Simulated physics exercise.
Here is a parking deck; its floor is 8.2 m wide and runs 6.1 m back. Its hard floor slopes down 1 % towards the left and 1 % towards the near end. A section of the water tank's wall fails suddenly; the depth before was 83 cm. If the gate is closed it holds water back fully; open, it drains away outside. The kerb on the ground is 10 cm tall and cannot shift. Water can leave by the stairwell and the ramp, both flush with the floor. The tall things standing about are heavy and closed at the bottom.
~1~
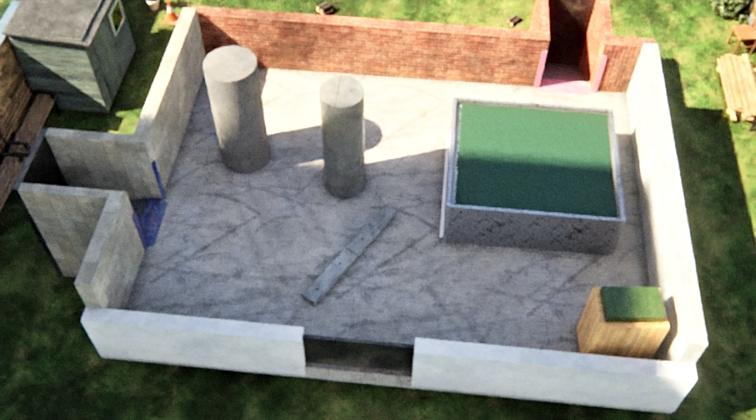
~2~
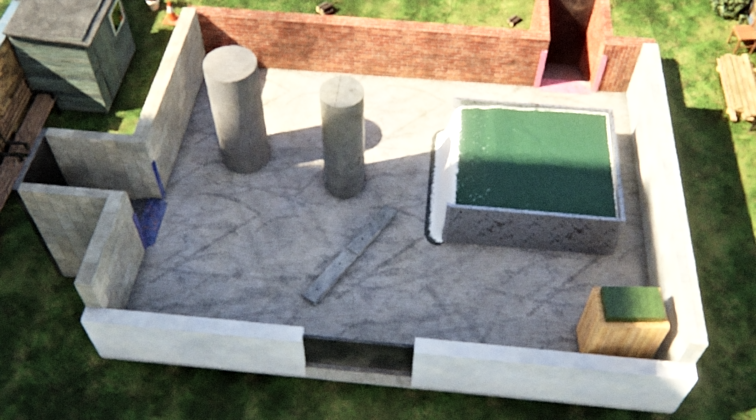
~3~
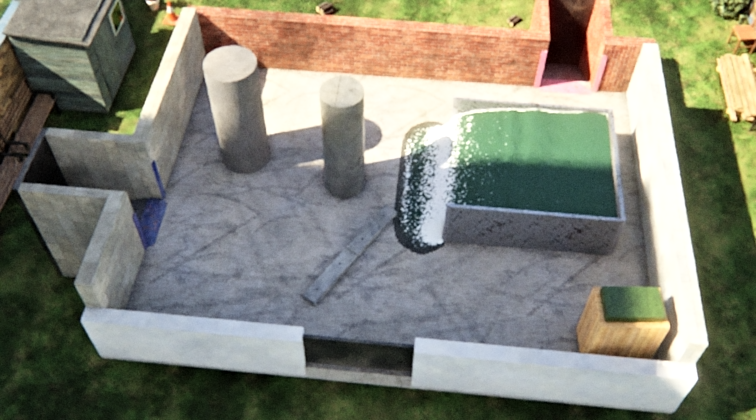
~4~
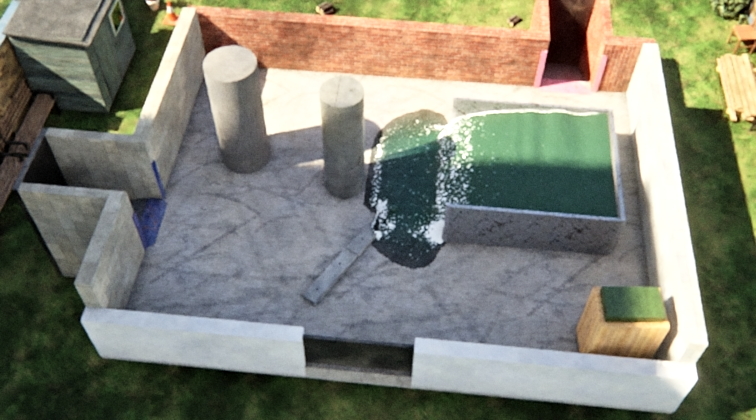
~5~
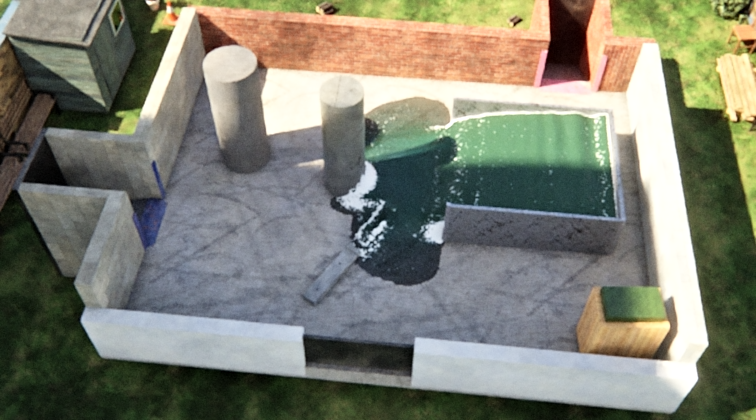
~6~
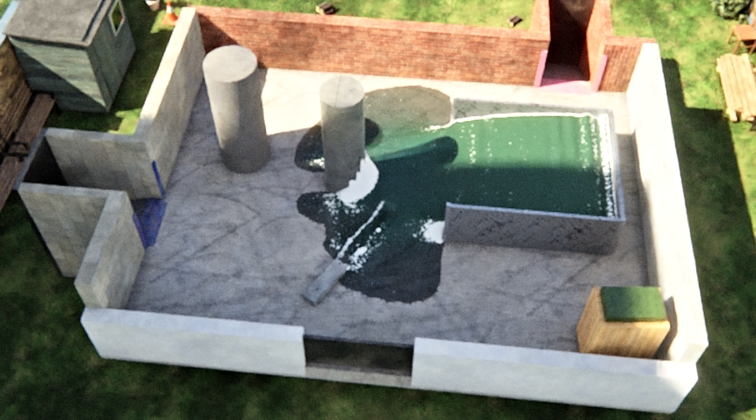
At first, a raised tank of dark green water stands still on a walled grey floor. Then its left side opens and water pours out with white foam, spreading leftward in a widening dark pool. It wraps around the nearer pillar's base and washes over much of the low slanting block.
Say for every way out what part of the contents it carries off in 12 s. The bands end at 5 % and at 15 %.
Shares: The gate opening takes under 5 %; the flight of stairs down (marked pink) takes under 5 %; the down ramp (marked blue) takes more than 15 %.
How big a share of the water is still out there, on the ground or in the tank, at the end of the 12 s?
Roughly 80 in a hundred.
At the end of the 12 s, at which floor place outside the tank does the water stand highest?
At about (117, 335).
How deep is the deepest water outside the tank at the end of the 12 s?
Roughly 16 cm.
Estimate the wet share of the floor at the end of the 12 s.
Near 100 per cent is wet.
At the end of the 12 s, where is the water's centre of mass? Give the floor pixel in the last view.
At about (375, 210).
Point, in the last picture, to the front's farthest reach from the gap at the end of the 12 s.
Near (117, 335).
A moment later water covers 45 % of the floor and is deepest (58 cm) near (375, 181); gone so far, the gate opening 0 %, the flight of stairs down (marked pink) 0 %, the down ramp (marked blue) 0 %.
Soon after water covers 60 % of the floor and is deepest (62 cm) near (203, 82); gone so far, the gate opening 0 %, the flight of stairs down (marked pink) 0 %, the down ramp (marked blue) 1 %.
Next water covers 70 % of the floor and is deepest (42 cm) near (163, 232); gone so far, the gate opening 0 %, the flight of stairs down (marked pink) 0 %, the down ramp (marked blue) 4 %.
Later on water covers 90 % of the floor and is deepest (26 cm) near (117, 335); gone so far, the gate opening 0 %, the flight of stairs down (marked pink) 0 %, the down ramp (marked blue) 12 %.
At the end water covers 100 % of the floor and is deepest (16 cm) near (117, 335); gone so far, the gate opening 0 %, the flight of stairs down (marked pink) 0 %, the down ramp (marked blue) 19 %.
